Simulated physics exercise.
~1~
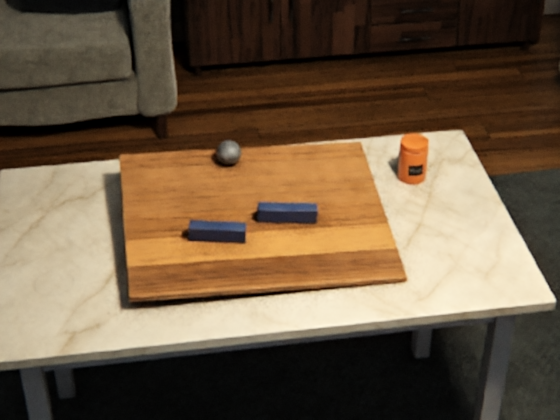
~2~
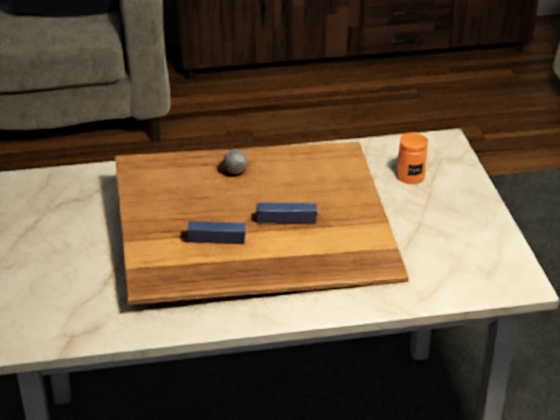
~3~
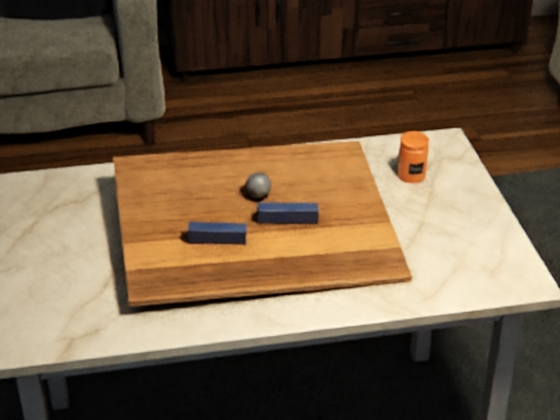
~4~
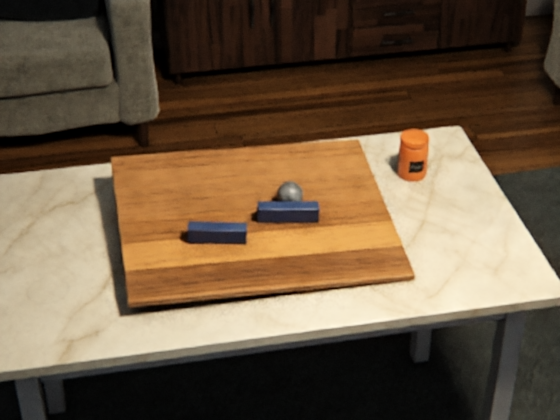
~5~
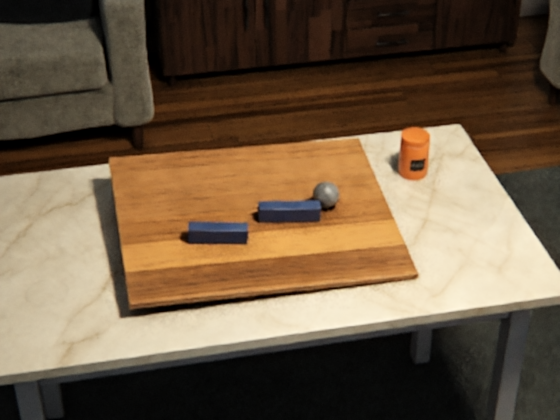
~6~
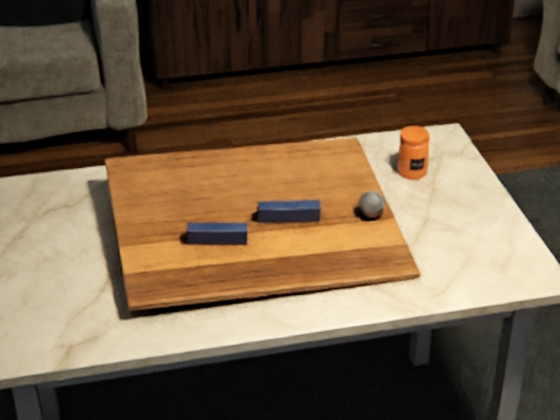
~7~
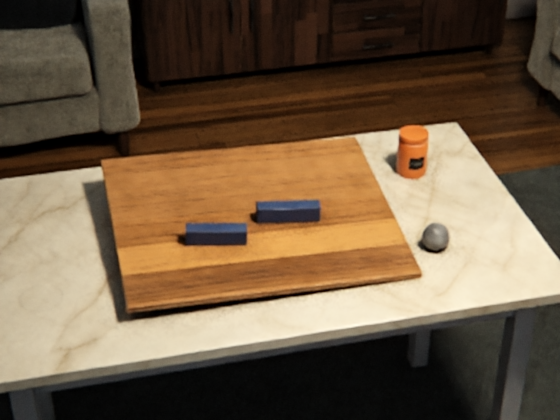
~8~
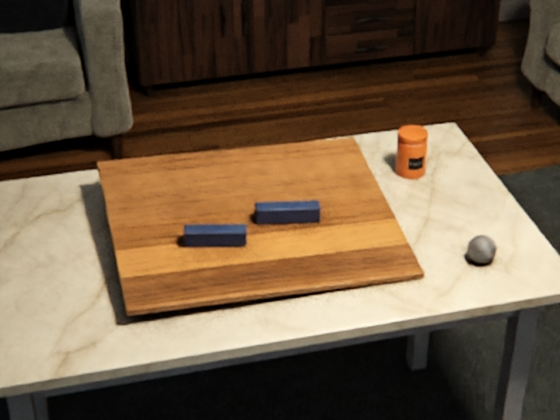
On a marble-topped table in a living room, a grey ball rolled down a tilted wooden board, met the farther of two blue blocks, ran along it and off the board's right edge, ending up on the tabletop beyond while an orange jar stayed put.
